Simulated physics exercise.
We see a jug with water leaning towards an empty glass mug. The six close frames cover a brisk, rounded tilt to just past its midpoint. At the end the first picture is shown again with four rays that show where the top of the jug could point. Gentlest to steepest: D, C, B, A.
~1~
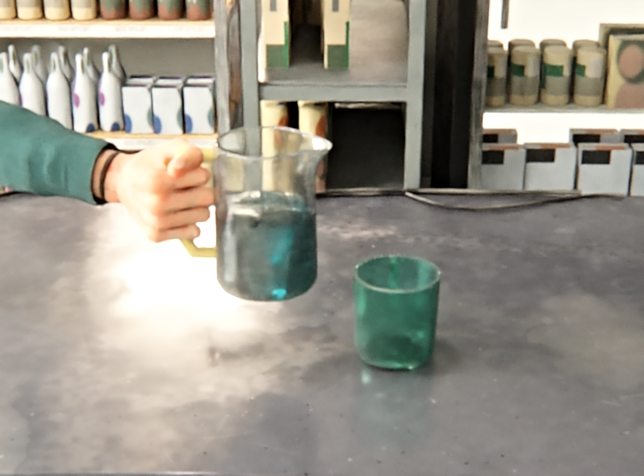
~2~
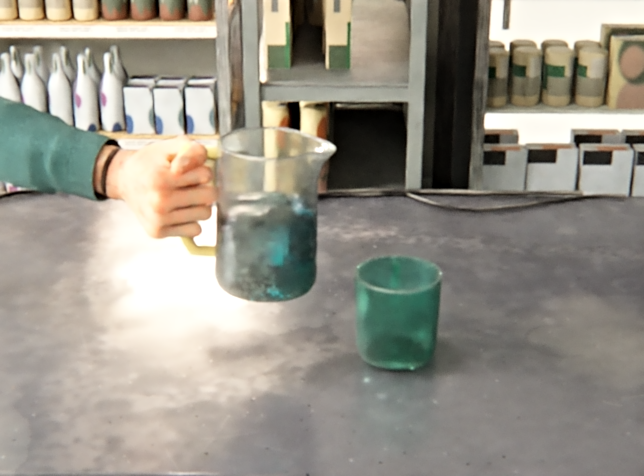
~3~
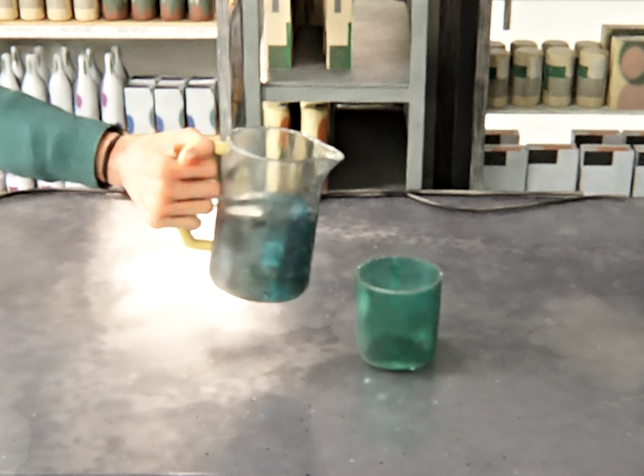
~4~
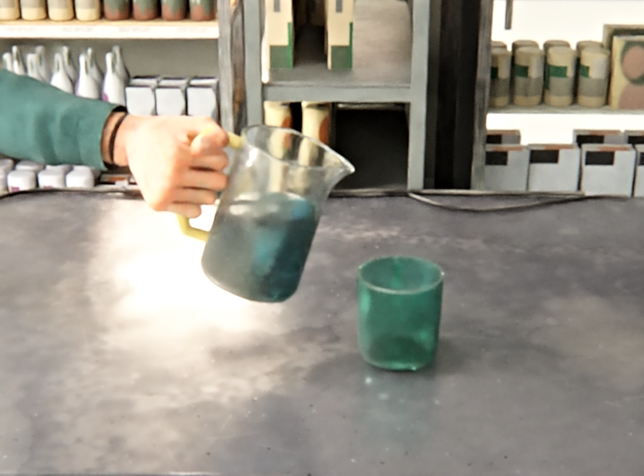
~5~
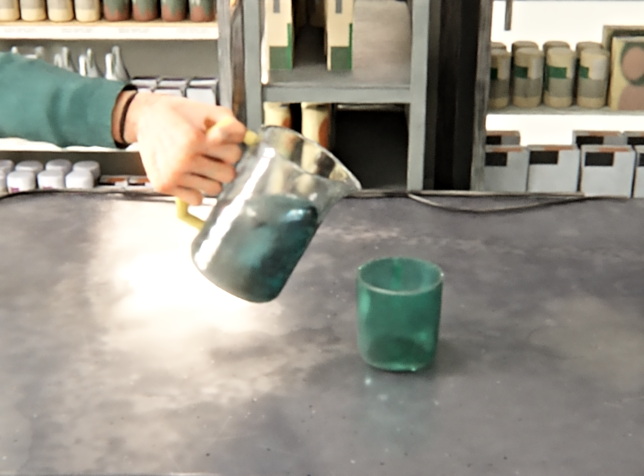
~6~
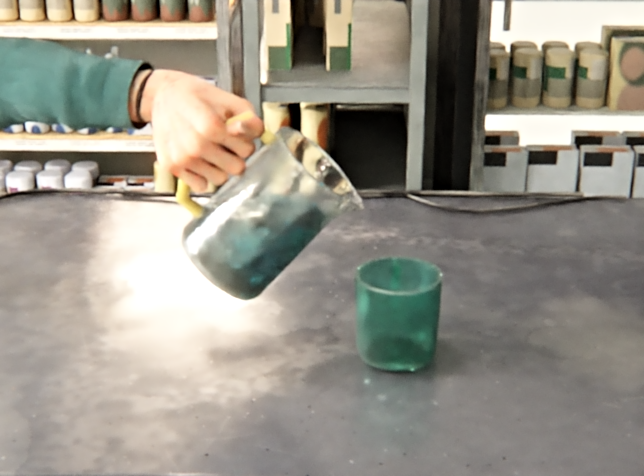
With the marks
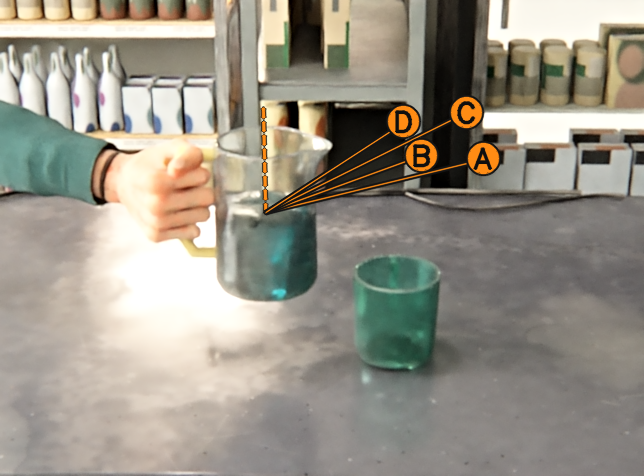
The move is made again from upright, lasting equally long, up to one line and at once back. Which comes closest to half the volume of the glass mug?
Use mark A.
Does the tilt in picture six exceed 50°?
No.
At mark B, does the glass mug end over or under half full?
Under half.
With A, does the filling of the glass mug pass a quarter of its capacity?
Yes, it does.
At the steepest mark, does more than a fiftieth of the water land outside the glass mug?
No, it does not.
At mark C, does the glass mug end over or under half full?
Under.
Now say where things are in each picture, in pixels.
The first frame shows upright, lip at (329, 145); rim of the glass mug round (397, 272); nothing has left yet.
The second frame shows tipped about 2°, lip at (333, 148); nothing has left yet.
The third frame shows tipped about 8°, lip at (341, 156); nothing has left yet.
The fourth frame shows tipped about 18°, lip at (352, 169); nothing has left yet.
The fifth frame shows tipped about 30°, lip at (359, 186); nothing has left yet.
The sixth frame shows tipped about 42°, lip at (362, 206); nothing has left yet.
In orange, A at (467, 163); B at (406, 161); C at (451, 120); D at (390, 131).
With A, the glass mug ends with about 50 % of what it can hold.
With B, the glass mug ends with about 31 % of what it can hold.
With C, the glass mug ends with about 15 % of what it can hold.
With D, the glass mug ends with about 5 % of what it can hold.
